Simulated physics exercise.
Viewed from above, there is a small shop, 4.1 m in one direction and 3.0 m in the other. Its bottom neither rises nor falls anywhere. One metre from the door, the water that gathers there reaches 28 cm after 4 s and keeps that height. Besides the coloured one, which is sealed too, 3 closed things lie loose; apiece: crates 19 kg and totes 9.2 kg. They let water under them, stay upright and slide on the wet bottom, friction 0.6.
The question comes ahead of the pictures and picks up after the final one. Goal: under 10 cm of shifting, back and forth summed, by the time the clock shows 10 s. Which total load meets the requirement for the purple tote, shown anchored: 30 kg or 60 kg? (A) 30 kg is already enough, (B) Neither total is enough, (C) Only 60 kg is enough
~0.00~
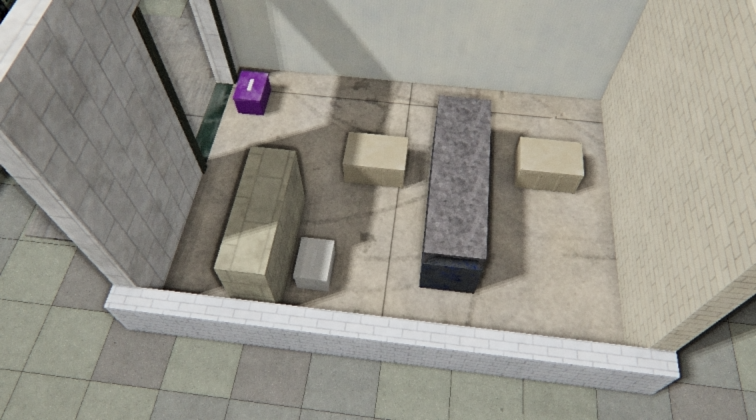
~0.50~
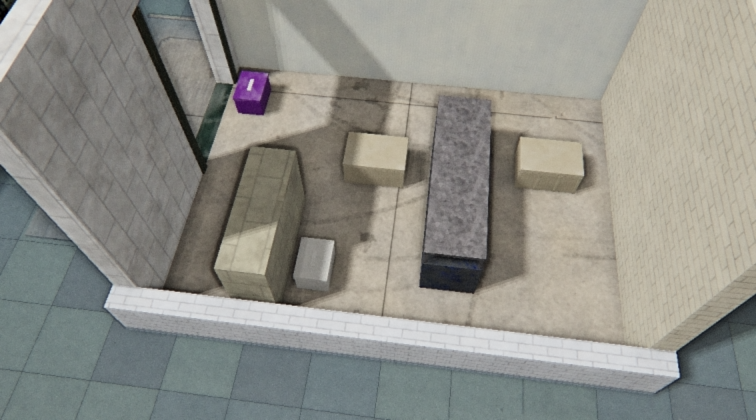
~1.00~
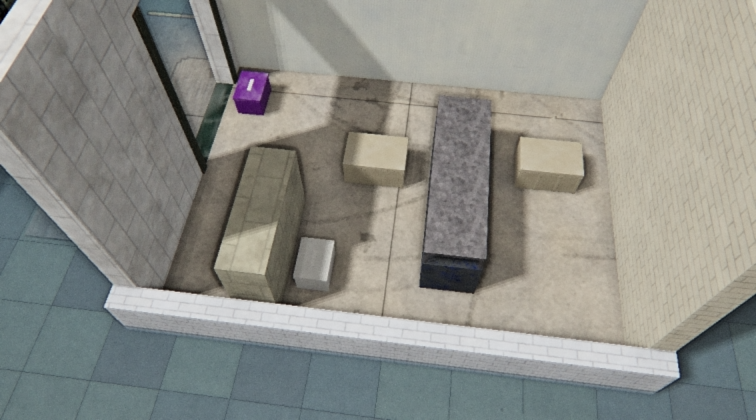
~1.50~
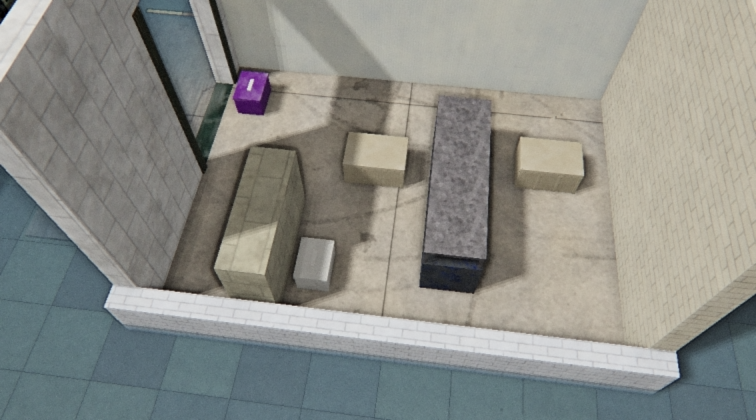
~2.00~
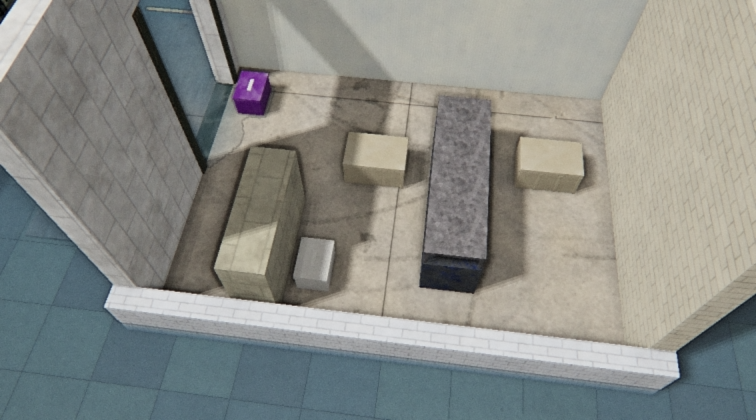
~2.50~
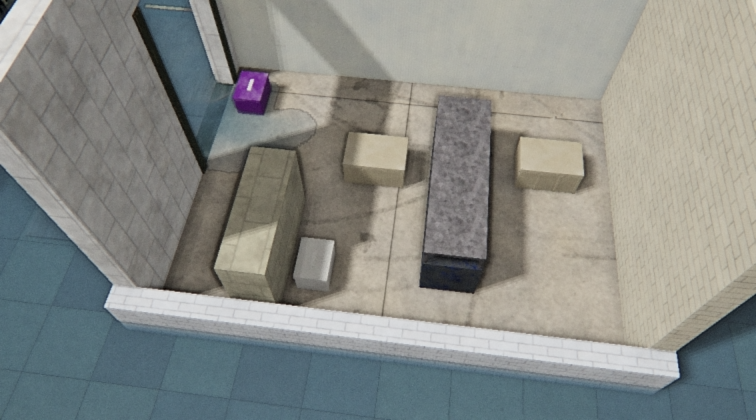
C, only 60 kg is enough.
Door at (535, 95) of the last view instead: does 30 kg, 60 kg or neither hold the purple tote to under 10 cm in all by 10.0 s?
Lab note: Lower mass sufficient.
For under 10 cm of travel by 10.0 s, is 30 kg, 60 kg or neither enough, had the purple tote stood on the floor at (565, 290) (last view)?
The smaller is enough.
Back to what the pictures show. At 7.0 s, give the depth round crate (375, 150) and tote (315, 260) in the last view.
Roughly 15 and 6 cm.
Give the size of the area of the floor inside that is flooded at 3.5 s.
Somewhere around 3.5 m2, roughly.
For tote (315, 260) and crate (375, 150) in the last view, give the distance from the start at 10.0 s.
In turn: 30 cm, 100 cm.
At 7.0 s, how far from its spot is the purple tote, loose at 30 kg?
Roughly 50 cm.
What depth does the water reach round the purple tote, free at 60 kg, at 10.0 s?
Close to 15 cm deep.
After 3.5 s the purple tote would be 0 cm from its start with 30 kg and 0 cm from its start with 60 kg; 9 cm of water round it then.
After 4.5 s the purple tote would be 9 cm from its start with 30 kg and 0 cm from its start with 60 kg; 10 cm of water round it then.
After 7.0 s the purple tote would be 53 cm from its start with 30 kg and 0 cm from its start with 60 kg; 11 cm of water round it then.
After 10.0 s the purple tote would be 63 cm from its start with 30 kg and 0 cm from its start with 60 kg; 15 cm of water round it then.
